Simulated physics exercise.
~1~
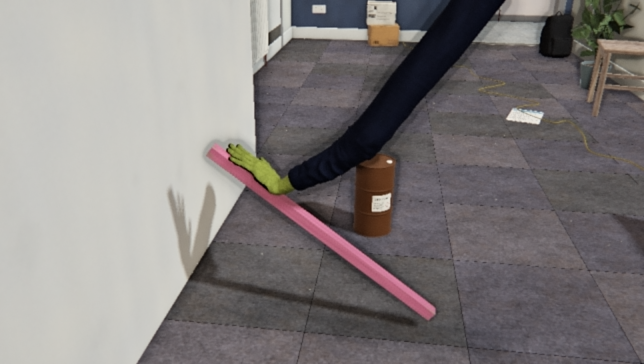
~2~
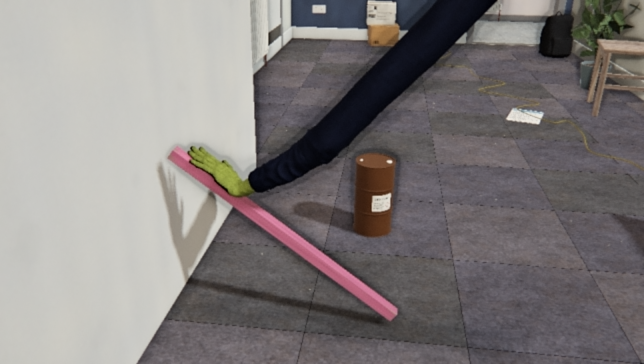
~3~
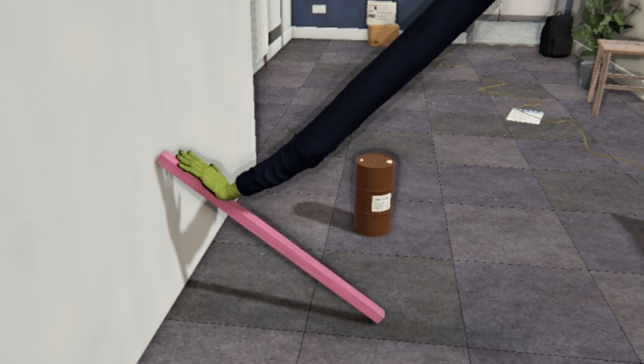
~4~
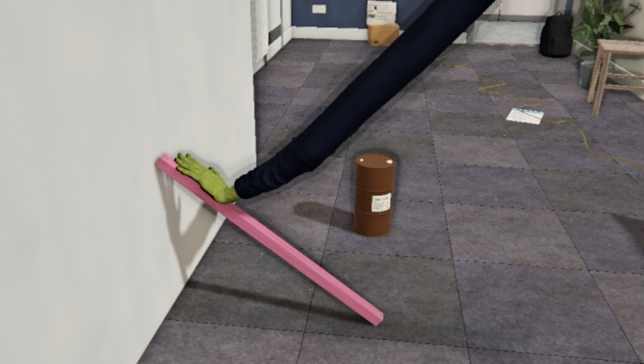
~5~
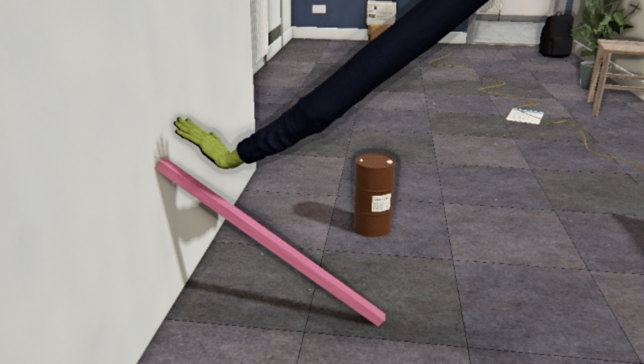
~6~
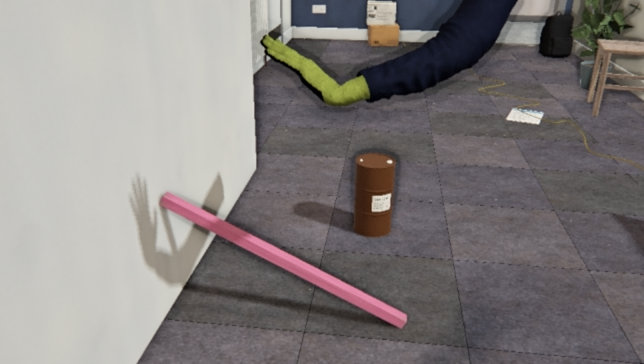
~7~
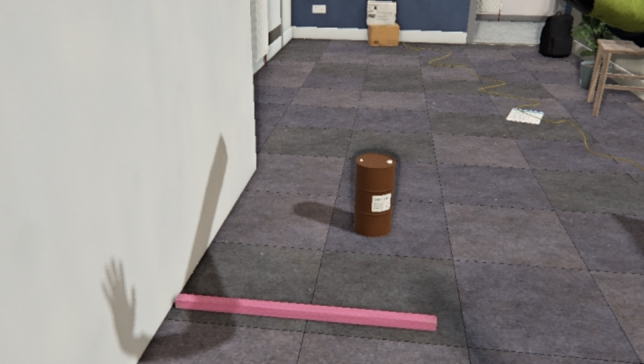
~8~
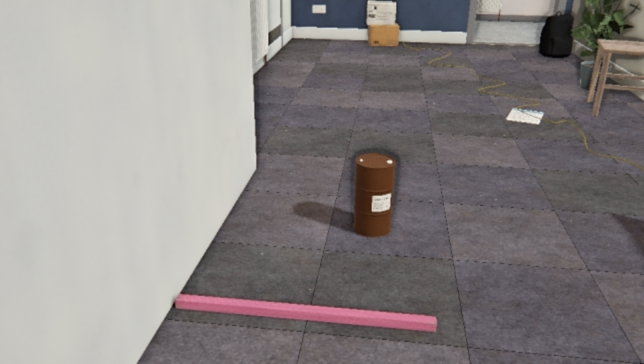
A gloved hand leans a pink pole against the wall, lets go, and it slides down flat.
